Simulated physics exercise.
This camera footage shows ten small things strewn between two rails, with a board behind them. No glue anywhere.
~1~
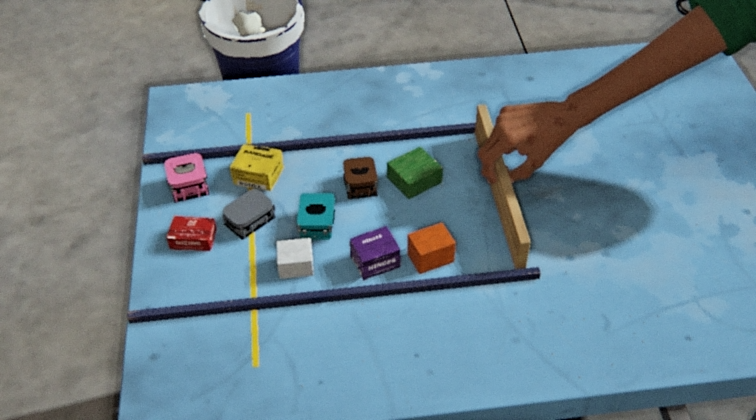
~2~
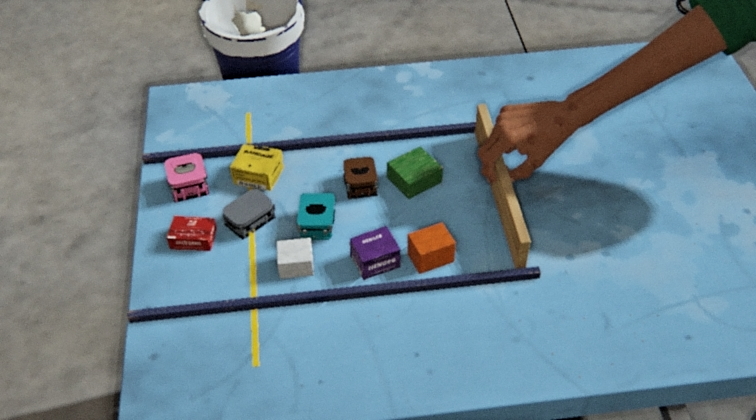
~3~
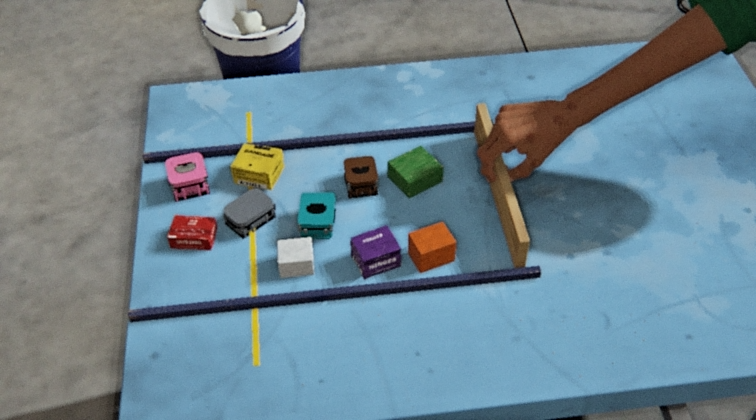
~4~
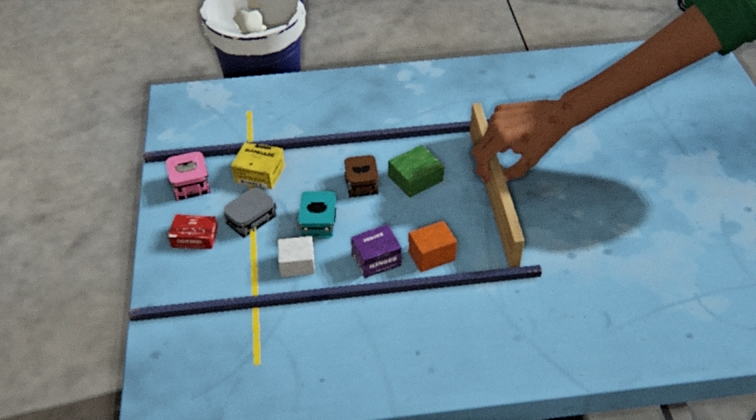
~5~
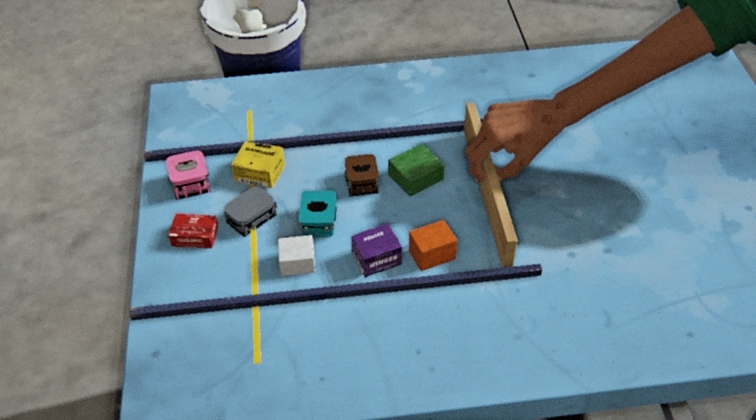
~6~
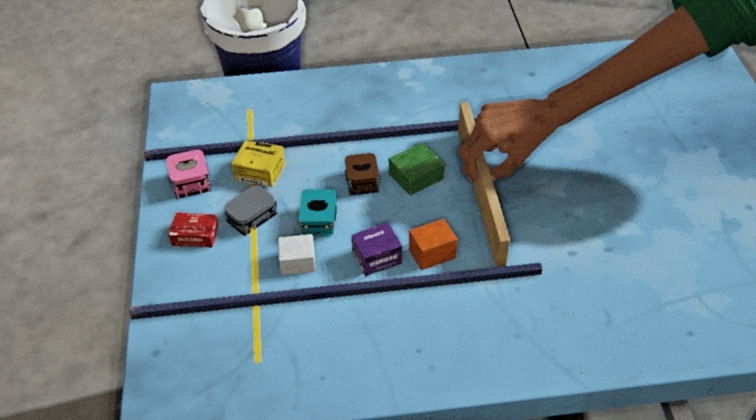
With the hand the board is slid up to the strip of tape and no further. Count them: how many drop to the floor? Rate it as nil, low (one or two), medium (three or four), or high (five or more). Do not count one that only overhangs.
Nil.
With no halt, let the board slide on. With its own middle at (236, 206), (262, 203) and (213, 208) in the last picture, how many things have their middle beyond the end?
First 1, then 0, then 3.
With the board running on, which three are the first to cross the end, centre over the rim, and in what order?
They are the pink case, then the white block, then the red box.
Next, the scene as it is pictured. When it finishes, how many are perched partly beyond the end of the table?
That adds up to 1.
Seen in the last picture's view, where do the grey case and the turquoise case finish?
The first one ends at (203, 225), the second at (236, 223).
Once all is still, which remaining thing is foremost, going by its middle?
The answer: The pink case.
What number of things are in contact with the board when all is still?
3 of them.
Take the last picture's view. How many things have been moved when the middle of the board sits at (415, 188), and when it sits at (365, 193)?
The number moved is 4 and then 5.
A little later, none off yet; pink case at rest near (189, 174); red box at rest near (194, 230); grey case at rest near (251, 211).
Next, none off yet; pink case moving near (183, 175); red box at rest near (192, 230); grey case shifted a little near (240, 215).
When it is over, the number that fall off is zero.
